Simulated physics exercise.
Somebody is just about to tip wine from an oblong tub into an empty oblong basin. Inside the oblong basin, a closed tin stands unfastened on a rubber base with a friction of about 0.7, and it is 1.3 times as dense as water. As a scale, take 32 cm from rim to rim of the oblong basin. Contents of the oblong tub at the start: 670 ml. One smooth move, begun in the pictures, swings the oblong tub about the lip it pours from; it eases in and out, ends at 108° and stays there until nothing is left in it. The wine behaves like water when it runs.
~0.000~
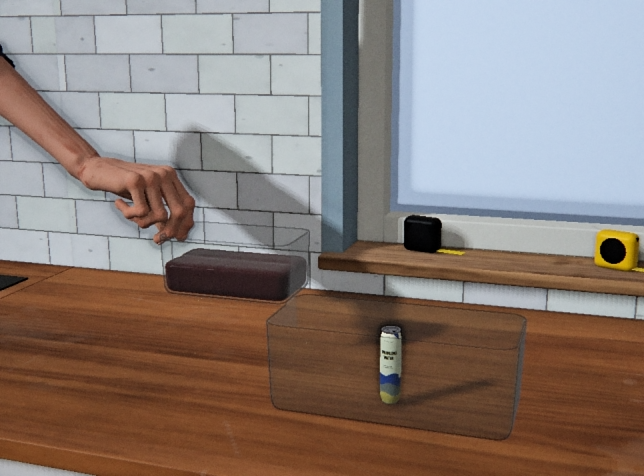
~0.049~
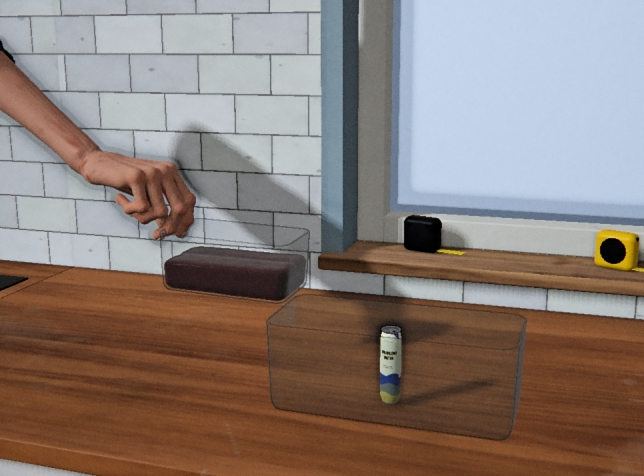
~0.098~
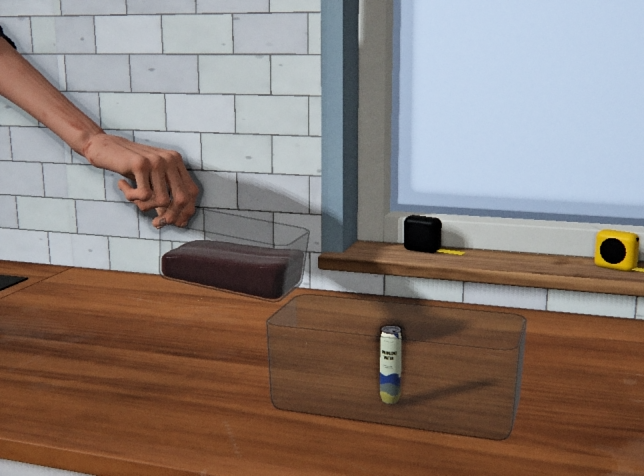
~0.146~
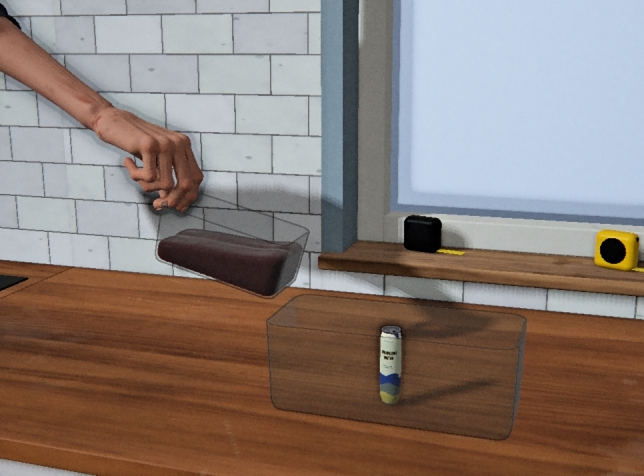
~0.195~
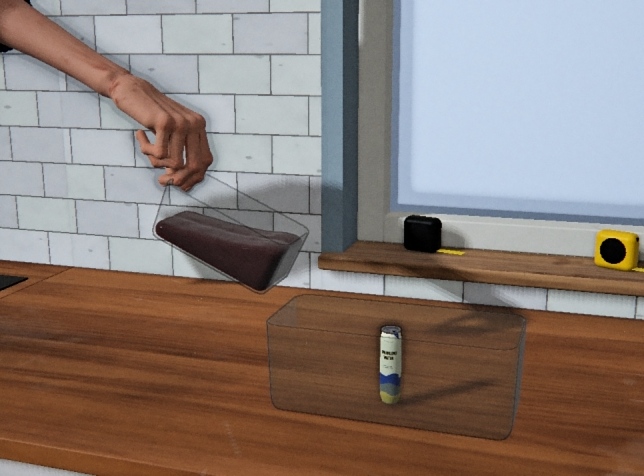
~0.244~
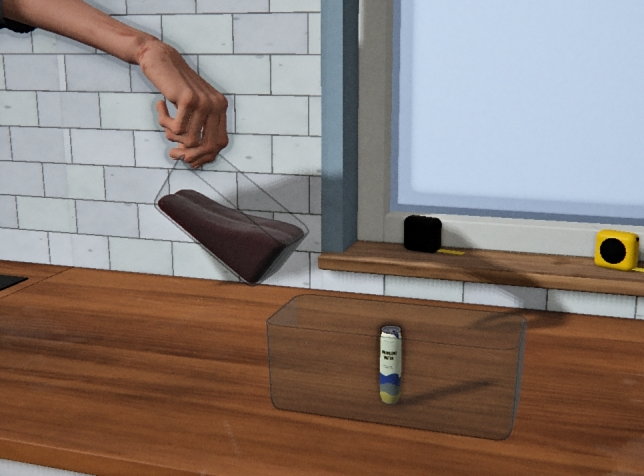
A hand tilts a clear oblong tub of dark wine steeply toward the right.
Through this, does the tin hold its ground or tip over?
My bet is it won't last.
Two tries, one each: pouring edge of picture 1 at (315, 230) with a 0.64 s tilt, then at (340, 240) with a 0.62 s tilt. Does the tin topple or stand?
First it stays on its base; then it stays on its base.
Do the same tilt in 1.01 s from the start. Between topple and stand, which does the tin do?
The tin goes over.
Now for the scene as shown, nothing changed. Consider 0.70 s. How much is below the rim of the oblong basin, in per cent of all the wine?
90 %, more or less.
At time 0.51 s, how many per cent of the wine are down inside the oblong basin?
Close to 10 in a hundred.
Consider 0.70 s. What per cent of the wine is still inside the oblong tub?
Close to 2 in a hundred.
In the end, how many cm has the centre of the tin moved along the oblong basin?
The tin's middle ends up about 7.0 cm along the basin.
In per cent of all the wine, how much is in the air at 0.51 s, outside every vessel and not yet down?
Share: Roughly 62 per cent.
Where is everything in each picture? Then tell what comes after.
In the first frame, tilt 0°; pouring edge (299, 239); surface from (180, 255) to (299, 265); the oblong basin's rim runs from (282, 309) to (522, 334); the tin's top is at (391, 333).
In the second frame, tilt 2°; pouring edge (299, 239); surface from (180, 253) to (298, 263).
In the third frame, tilt 7°; pouring edge (299, 240); surface from (177, 247) to (297, 257).
In the fourth frame, tilt 14°; pouring edge (299, 240); surface from (174, 235) to (296, 251).
In the fifth frame, tilt 24°; pouring edge (298, 240); surface from (172, 216) to (296, 242).
In the sixth frame, tilt 36°; pouring edge (298, 240); surface from (173, 193) to (298, 235).
After 0.51 s the tilt is 99° and 29 per cent is still to pour; the tin stands where it began.
After 0.70 s the tilt is 108° and 2 per cent is still to pour; the tin leans 41°.
After 0.90 s the tilt is 108° and 0 per cent is still to pour; the tin lies on its side.
After 1.12 s the tilt is 108° and 0 per cent is still to pour; the tin lies on its side.
In the end the tin lies on its side.
